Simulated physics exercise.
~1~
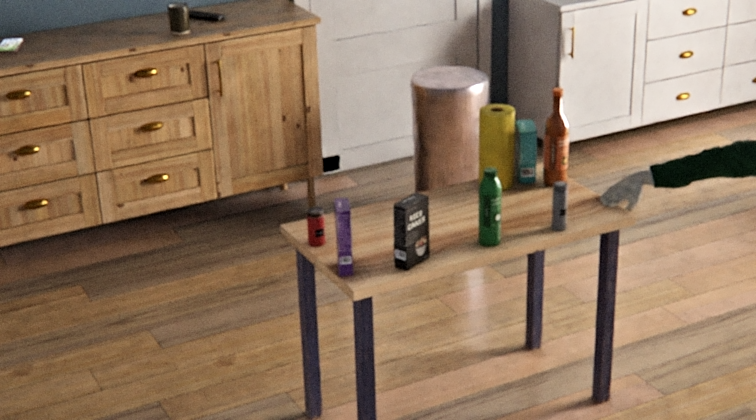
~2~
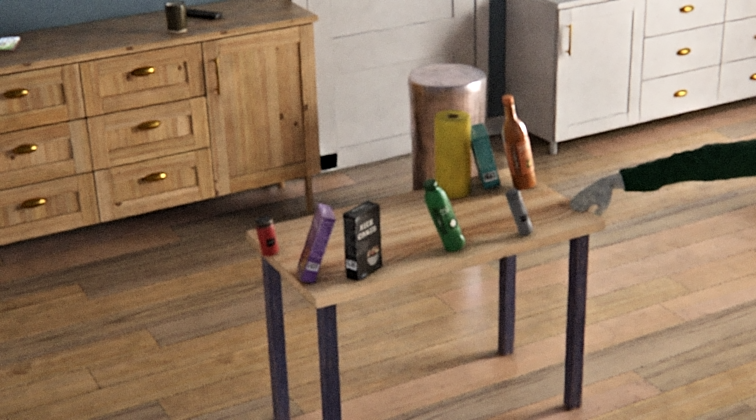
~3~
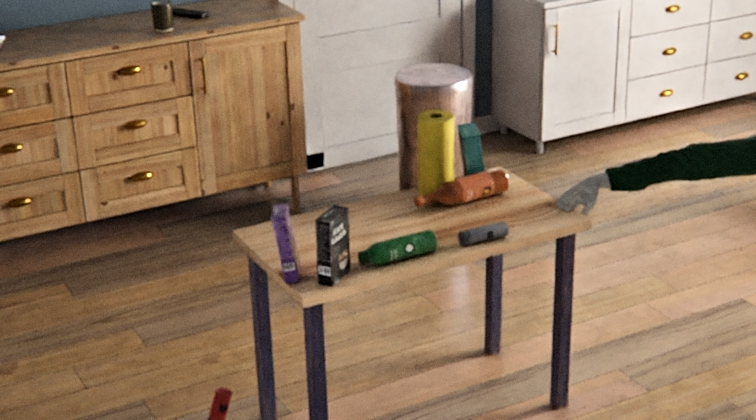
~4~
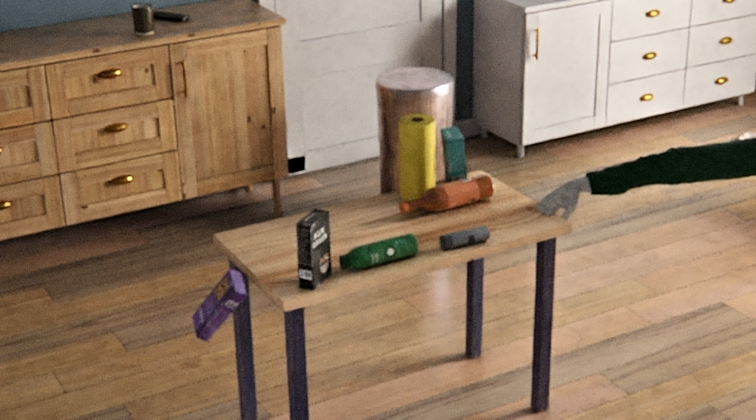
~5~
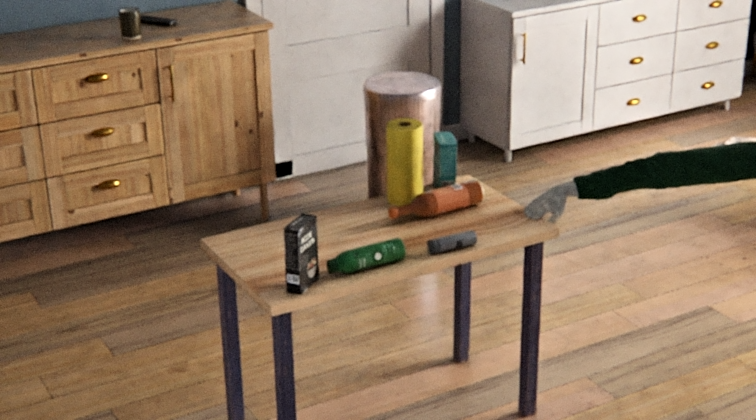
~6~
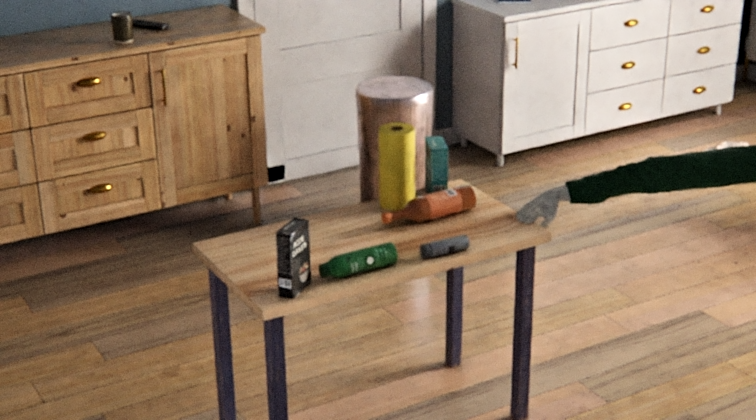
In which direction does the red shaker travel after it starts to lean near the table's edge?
The red shaker moves down, dropping off the left end of the table toward the floor.
In this clip, a grey hand with a dark green sleeve shoves a wooden table left; the orange, green and grey containers topple, and the red shaker, then the purple packet, fall off the left end, while the black packet, yellow roll and turquoise packet end upright.
